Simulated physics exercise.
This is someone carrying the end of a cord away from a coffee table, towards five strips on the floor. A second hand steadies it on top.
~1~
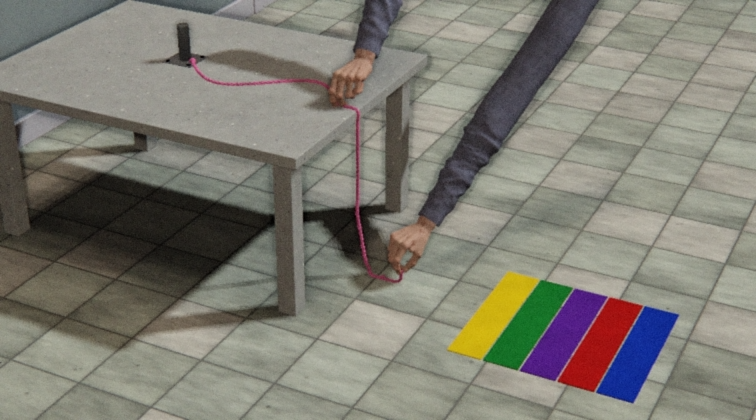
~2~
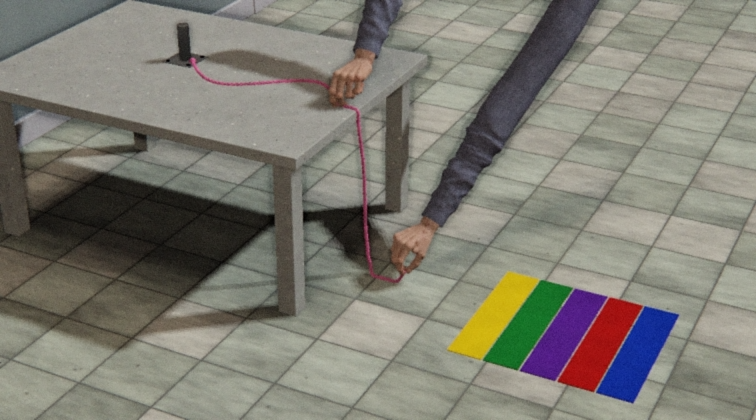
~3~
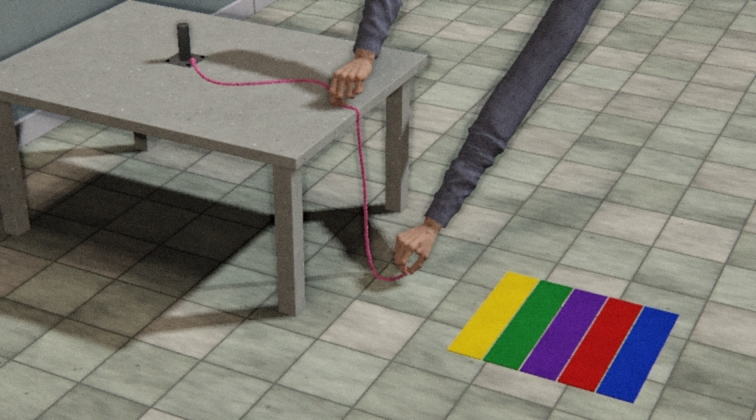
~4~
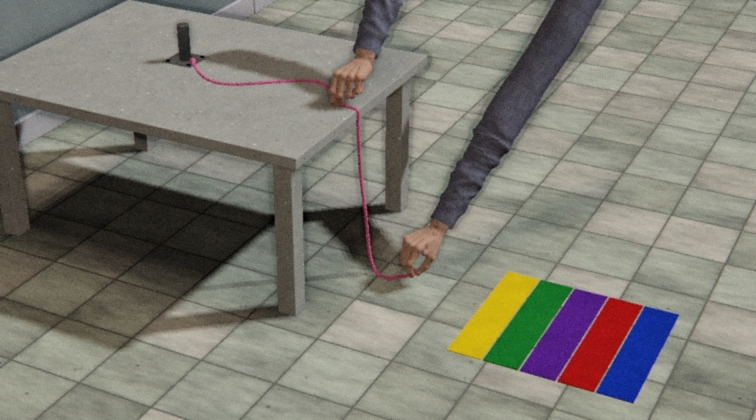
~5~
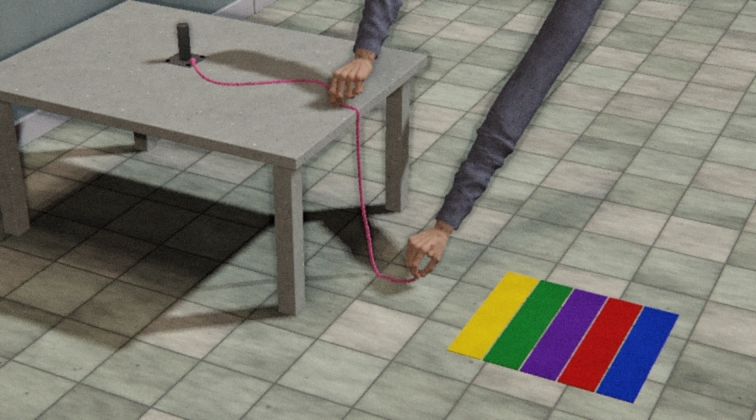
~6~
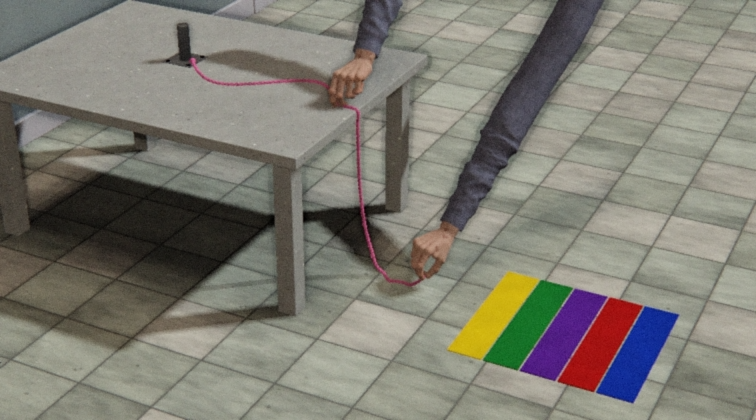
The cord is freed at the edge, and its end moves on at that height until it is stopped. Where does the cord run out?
It gets as far as the purple strip.
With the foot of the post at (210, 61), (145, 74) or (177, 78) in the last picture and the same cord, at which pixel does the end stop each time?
In that order: (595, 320), (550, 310) and (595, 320).
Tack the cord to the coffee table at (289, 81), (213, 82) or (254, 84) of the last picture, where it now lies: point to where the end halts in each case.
About (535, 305), (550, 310) and (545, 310).
Soon after, end near (490, 294); over yellow.
Then, end near (539, 307); over green.
At full stretch, end near (567, 314); over purple. The purple one.
